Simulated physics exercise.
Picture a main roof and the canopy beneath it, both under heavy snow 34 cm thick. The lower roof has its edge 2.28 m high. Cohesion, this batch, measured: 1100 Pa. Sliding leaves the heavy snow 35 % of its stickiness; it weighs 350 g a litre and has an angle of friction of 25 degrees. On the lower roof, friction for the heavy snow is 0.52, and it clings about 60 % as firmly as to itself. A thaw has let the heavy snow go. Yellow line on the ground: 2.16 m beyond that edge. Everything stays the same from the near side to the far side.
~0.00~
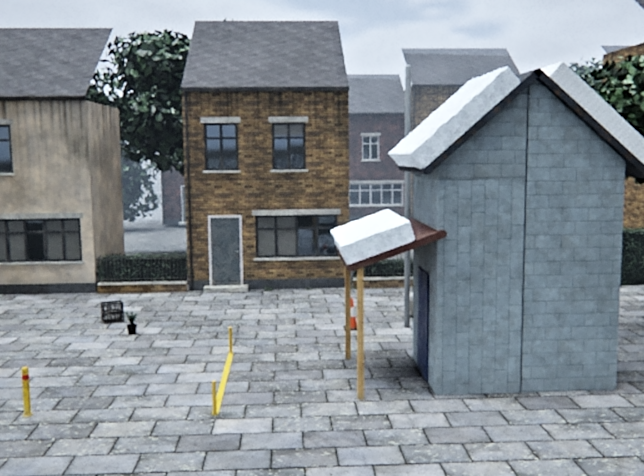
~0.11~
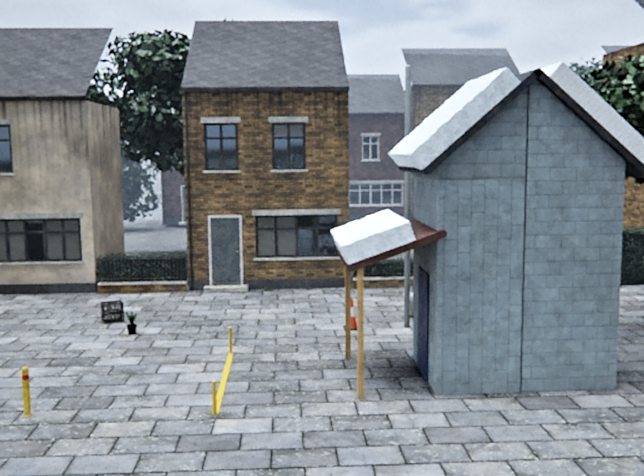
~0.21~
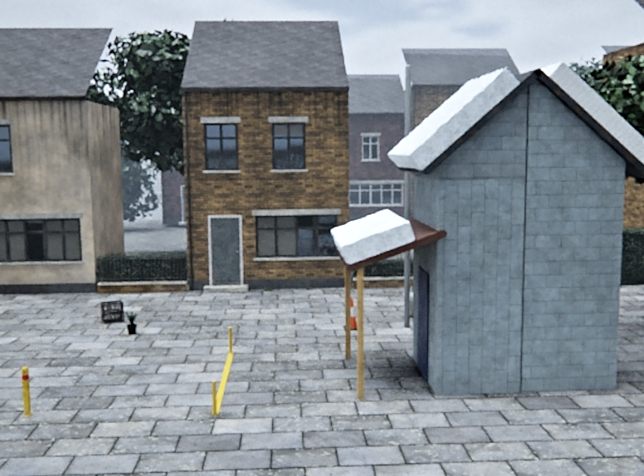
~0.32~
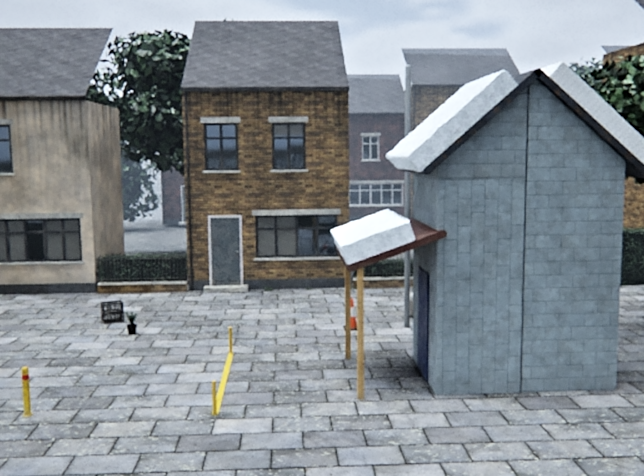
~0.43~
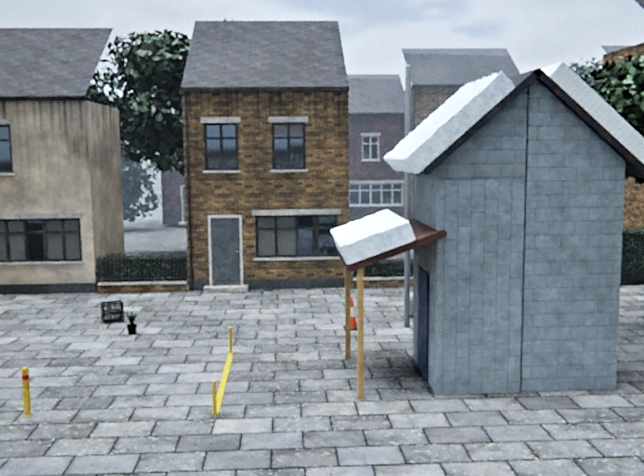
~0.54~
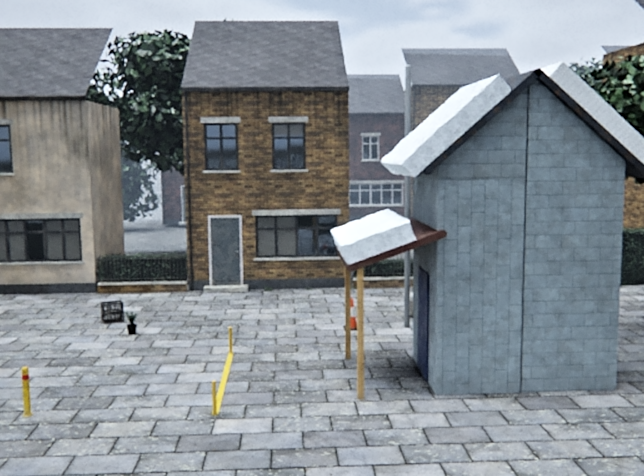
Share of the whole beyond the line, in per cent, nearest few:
Some 1 out of 100.
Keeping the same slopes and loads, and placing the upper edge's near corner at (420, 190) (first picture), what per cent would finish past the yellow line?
Result: Near 0 %.
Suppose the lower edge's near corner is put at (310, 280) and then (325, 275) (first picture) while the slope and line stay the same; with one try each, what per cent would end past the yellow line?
First 0 per cent, second 0 per cent.
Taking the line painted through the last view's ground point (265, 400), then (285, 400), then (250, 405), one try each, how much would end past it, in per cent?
The three tries give 16 %, 25 % and 9 % in turn.
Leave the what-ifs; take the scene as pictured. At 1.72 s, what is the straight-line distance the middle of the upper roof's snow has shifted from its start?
2.0 m.
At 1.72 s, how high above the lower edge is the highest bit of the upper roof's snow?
I'd estimate around 1.6 m up from the lower edge.
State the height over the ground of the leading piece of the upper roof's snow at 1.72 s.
2.6 m, more or less.
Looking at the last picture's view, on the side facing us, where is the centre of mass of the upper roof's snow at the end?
Look near (312, 331) in the final picture.
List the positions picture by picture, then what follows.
The first picture shows foremost bit of the heavy snow at (422, 158).
The second picture shows foremost bit of the heavy snow at (421, 158), its middle shifted 8 mm.
The third picture shows foremost bit of the heavy snow at (420, 159), its middle shifted 2.9 cm, 1 % of it past the upper edge, in one piece.
The fourth picture shows foremost bit of the heavy snow at (419, 161), its middle shifted 6.6 cm, 3 % of it past the upper edge, in one piece.
The fifth picture shows foremost bit of the heavy snow at (416, 163), its middle shifted 12 cm, 6 % of it past the upper edge, in one piece.
The sixth picture shows foremost bit of the heavy snow at (413, 169), its middle shifted 20 cm, 10 % of it past the upper edge, in one piece.
After 1.08 s, none is below the lower edge and 0 % is past the line.
After 1.72 s, none is below the lower edge and 0 % is past the line.
After 2.36 s, 34 % is below the lower edge and 0 % is past the line.
After 3.00 s, 51 % is below the lower edge and 1 % is past the line.
After 3.60 s, 51 % is below the lower edge and 1 % is past the line.
